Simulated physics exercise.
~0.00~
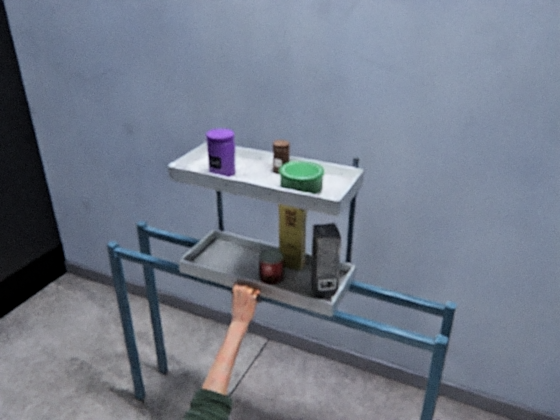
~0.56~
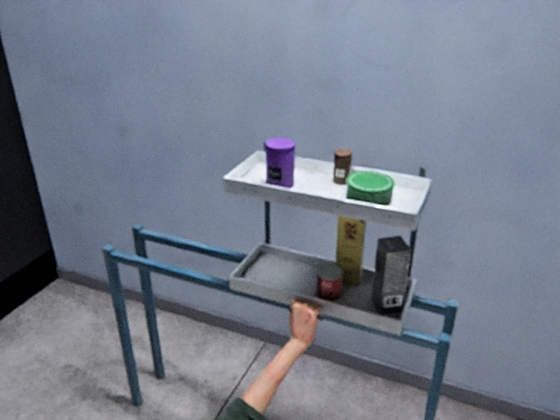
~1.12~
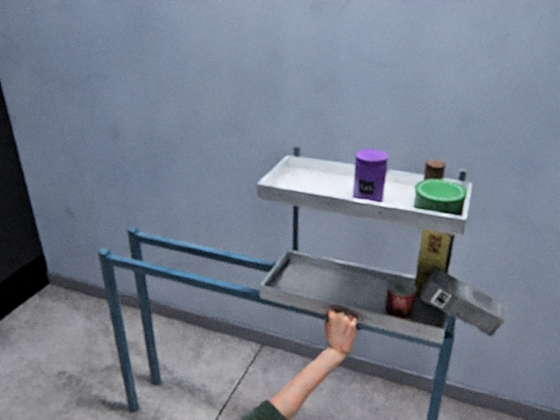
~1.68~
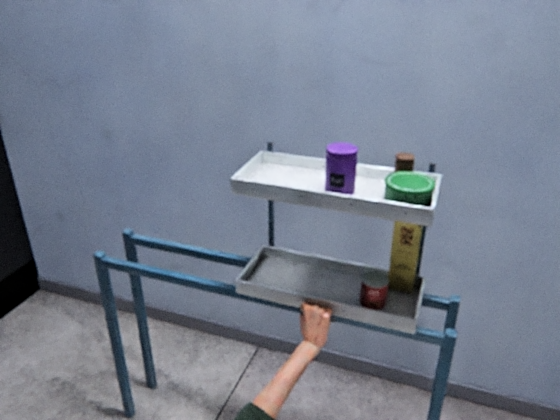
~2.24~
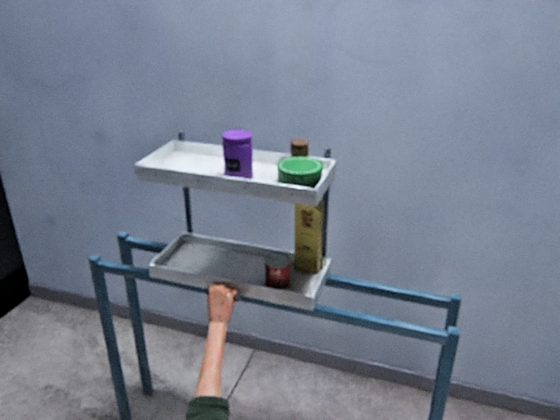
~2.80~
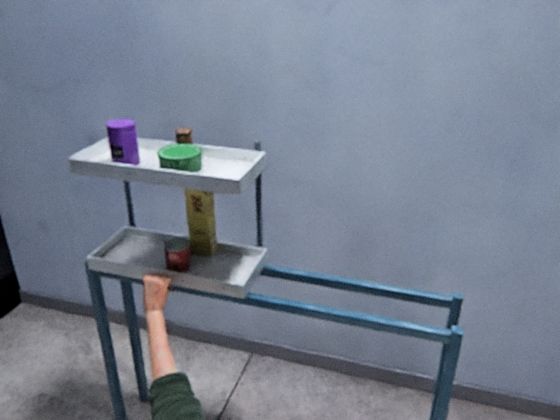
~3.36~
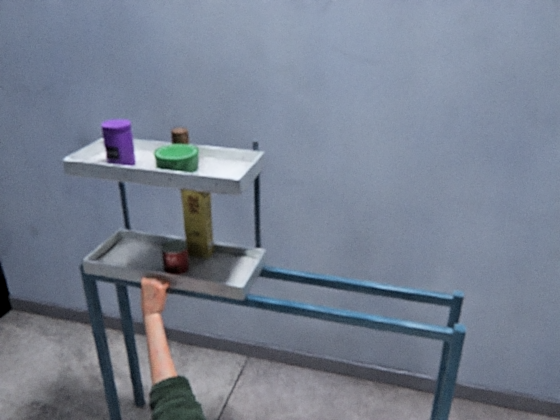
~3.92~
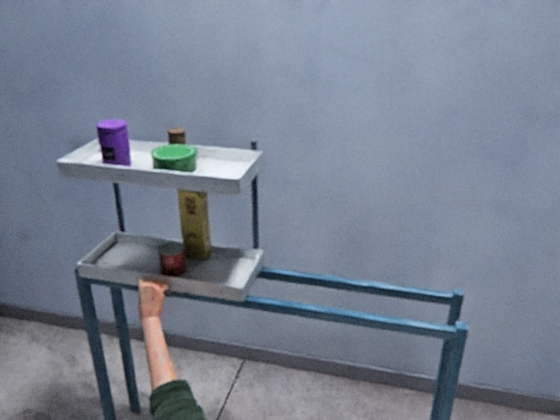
Against a plain blue-grey wall, a two-level pale grey tray unit sits on blue rails above a concrete floor, seen from the front and slightly above. A purple jar, a brown shaker and a green tub stand on the upper level, with a red tin, a yellow carton and a grey carton below. A hand gripping the front edge moves the unit right, and the grey carton tips over the right end. The hand then moves the unit far to the left, where it stops with the grey carton gone and the other five things still aboard.
